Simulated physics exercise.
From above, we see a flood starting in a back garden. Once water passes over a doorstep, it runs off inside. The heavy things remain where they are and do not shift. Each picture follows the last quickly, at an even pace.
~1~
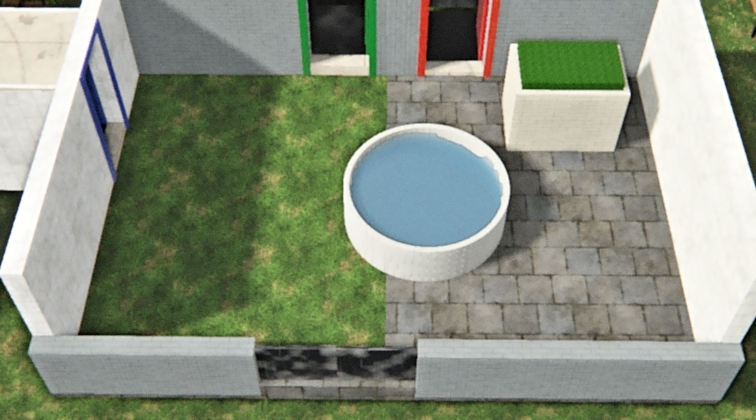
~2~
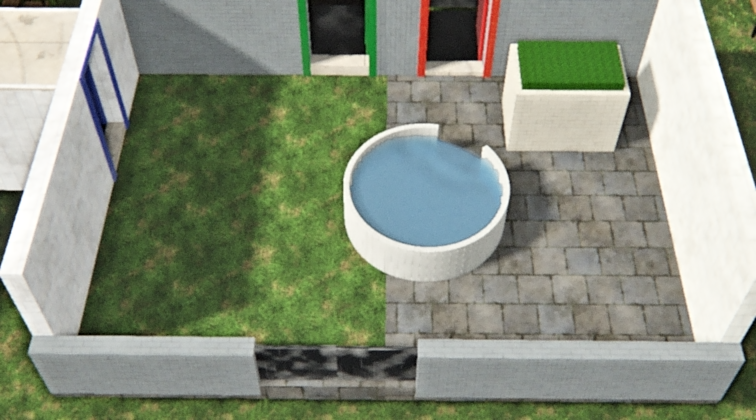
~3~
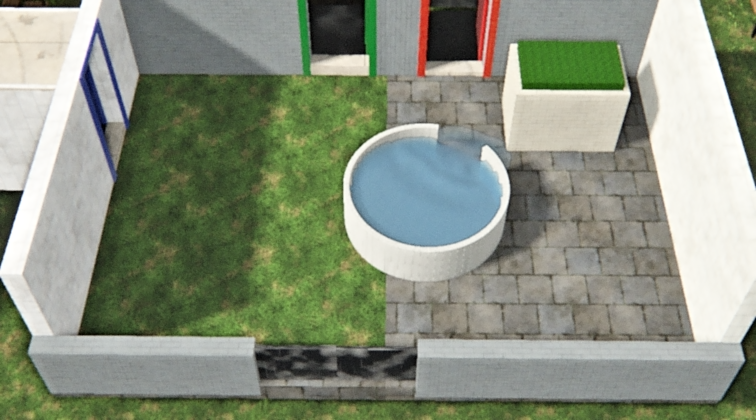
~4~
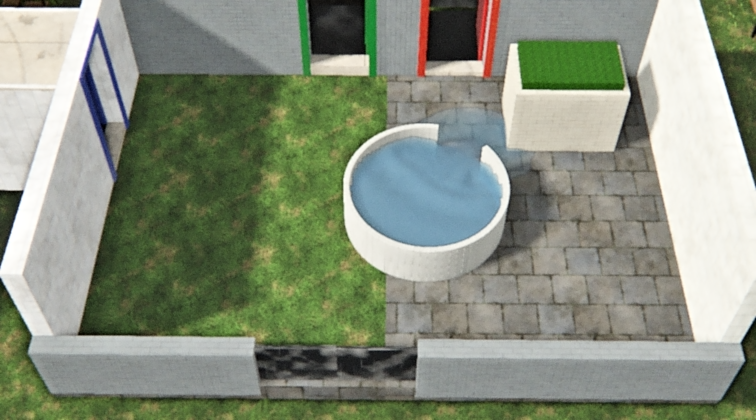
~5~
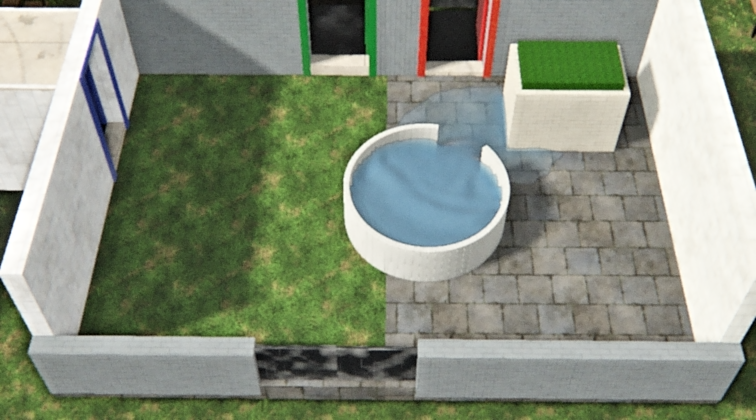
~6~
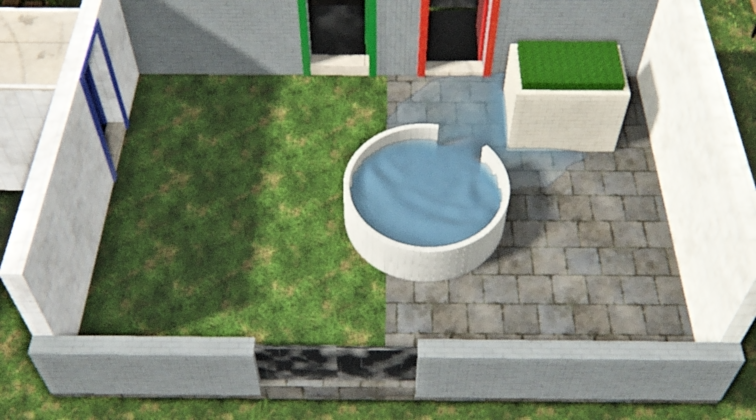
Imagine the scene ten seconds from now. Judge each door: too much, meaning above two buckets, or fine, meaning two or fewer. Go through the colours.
Blue door: Fine, green door: Fine, red door: Too much.
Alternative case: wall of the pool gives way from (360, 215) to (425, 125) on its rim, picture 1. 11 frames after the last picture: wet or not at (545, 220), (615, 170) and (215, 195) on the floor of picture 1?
Respectively: Parched, parched and drenched.
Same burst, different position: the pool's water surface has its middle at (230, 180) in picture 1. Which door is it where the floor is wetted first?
Looks like the green door.
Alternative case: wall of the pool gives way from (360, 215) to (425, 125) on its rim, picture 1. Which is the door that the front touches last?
The blue-painted one, I reckon.
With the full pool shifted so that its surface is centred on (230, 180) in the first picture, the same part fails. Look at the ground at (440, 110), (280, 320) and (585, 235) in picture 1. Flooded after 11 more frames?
I'd say swamped for the first, still dry for the second and still dry for the third.
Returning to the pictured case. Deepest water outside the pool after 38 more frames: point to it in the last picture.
At about (487, 80).
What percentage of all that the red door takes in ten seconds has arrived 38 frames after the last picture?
Near 90 in a hundred.
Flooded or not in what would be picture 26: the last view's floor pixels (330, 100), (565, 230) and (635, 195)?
Lab note, in the order given: Wet through, unwetted, wet through.
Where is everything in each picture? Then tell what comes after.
The round pool at (426, 188) is whole and still, in the first picture.
The front is at a hidden place, out from the gap on the round pool's far side, in the second picture.
Water pours out on the round pool's far side and has run to (501, 147), in the third picture.
Water pours out on the round pool's far side and has run to (502, 117), in the fourth picture.
Water pours out on the round pool's far side and has run to (503, 91), in the fifth picture.
The front is at a hidden place, out from the gap on the round pool's far side, in the sixth picture.
A moment on, water covers 15 % of the floor; the blue door not reached, the green door not reached, the red door over two buckets in.
Next, water covers 20 % of the floor; the blue door not reached, the green door wet at the sill, nothing in, the red door far over two buckets in.
Then, water covers 30 % of the floor; the blue door not reached, the green door wet at the sill, nothing in, the red door far over two buckets in.
Later, water covers 50 % of the floor; the blue door not reached, the green door wet at the sill, nothing in, the red door far over two buckets in.
In the end, water covers 80 % of the floor; the blue door wet at the sill, nothing in, the green door wet at the sill, nothing in, the red door far over two buckets in.
